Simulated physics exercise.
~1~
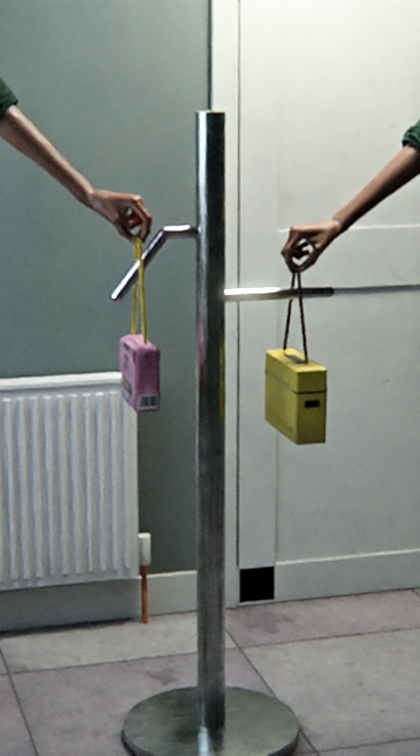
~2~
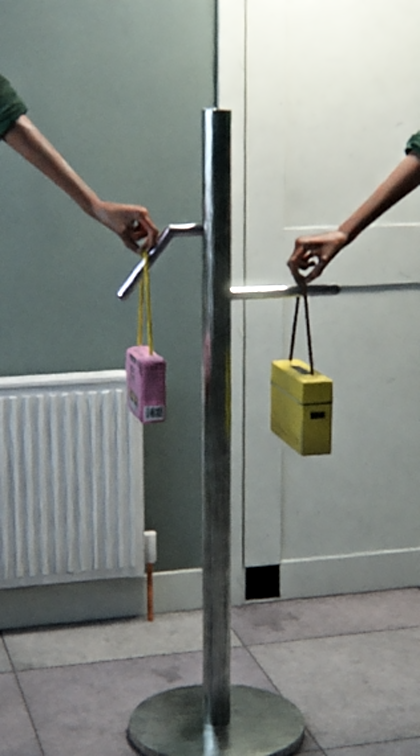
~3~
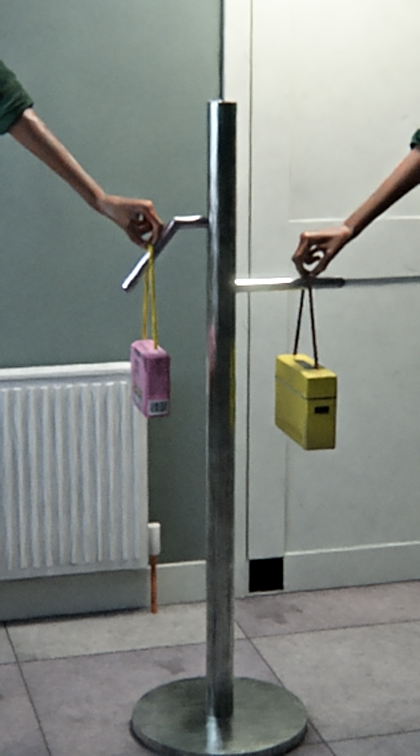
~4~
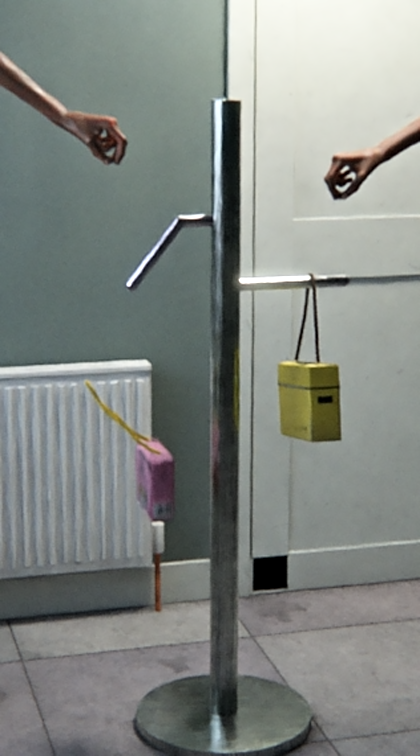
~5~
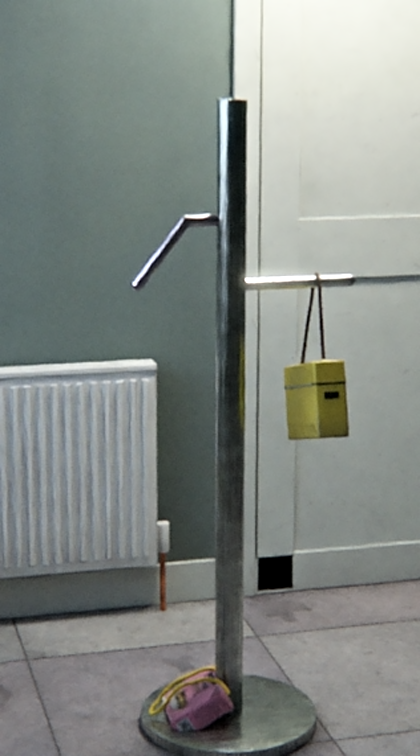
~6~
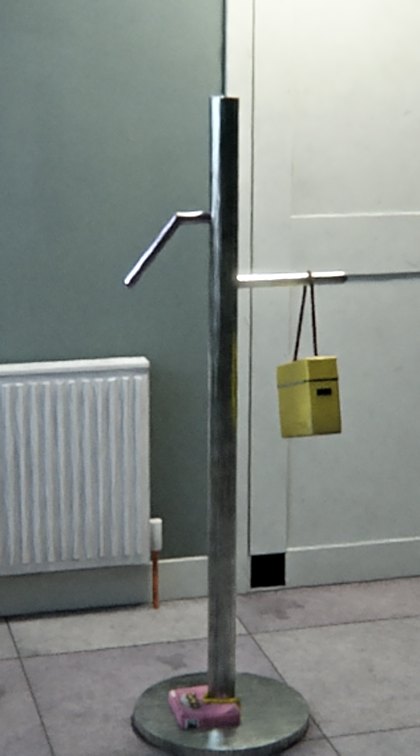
Two hands release a pink pouch, which falls, and a yellow case, which stays hanging.
